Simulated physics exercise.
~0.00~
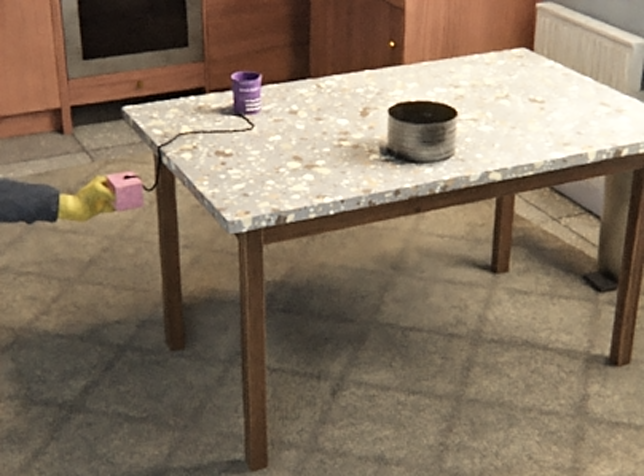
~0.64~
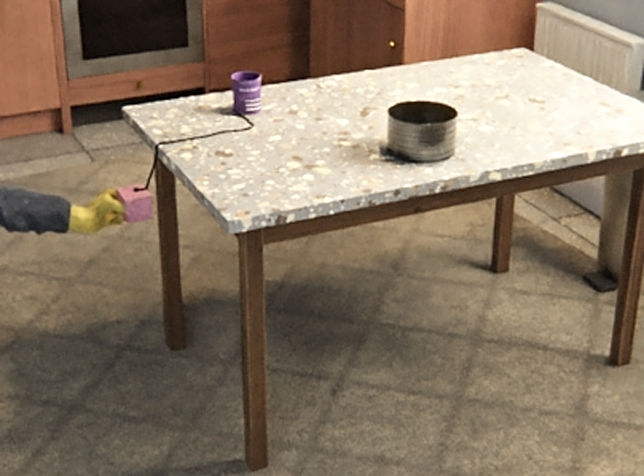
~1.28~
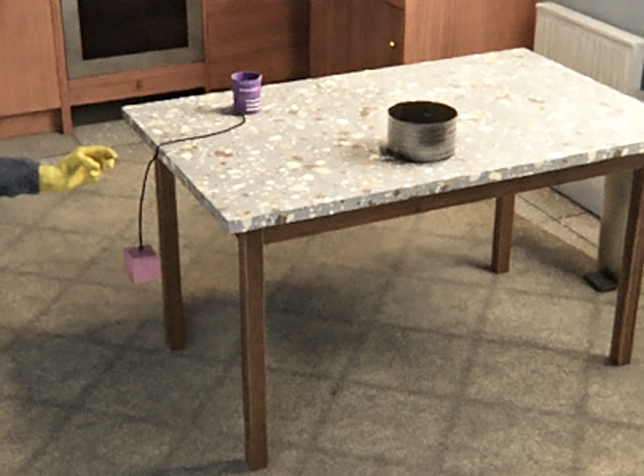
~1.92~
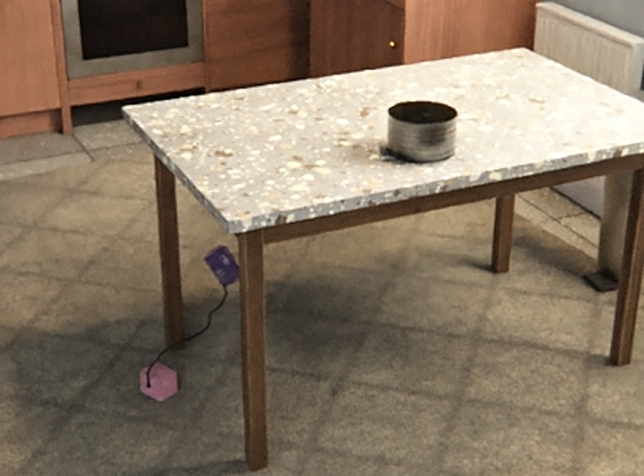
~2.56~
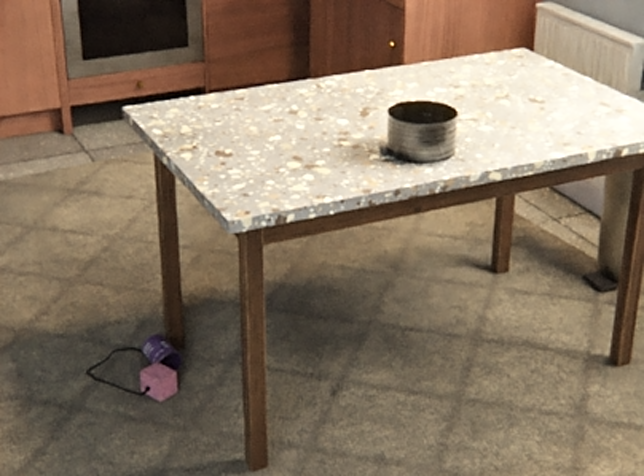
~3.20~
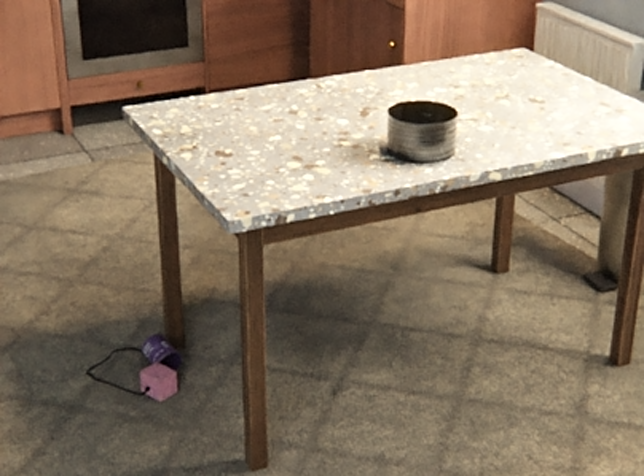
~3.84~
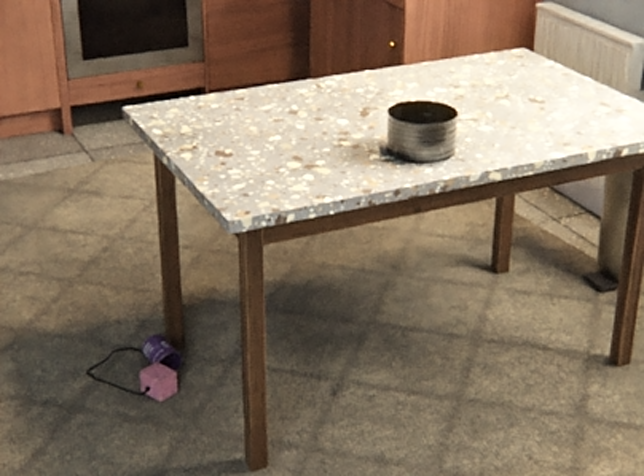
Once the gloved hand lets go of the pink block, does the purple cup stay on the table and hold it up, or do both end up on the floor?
Both end up on the floor. The pink block drops all the way down and the string drags the purple cup off the table after it.
Pink block released by a yellow-gloved hand dropping to the floor, dragging a tied purple cup off the speckled table.
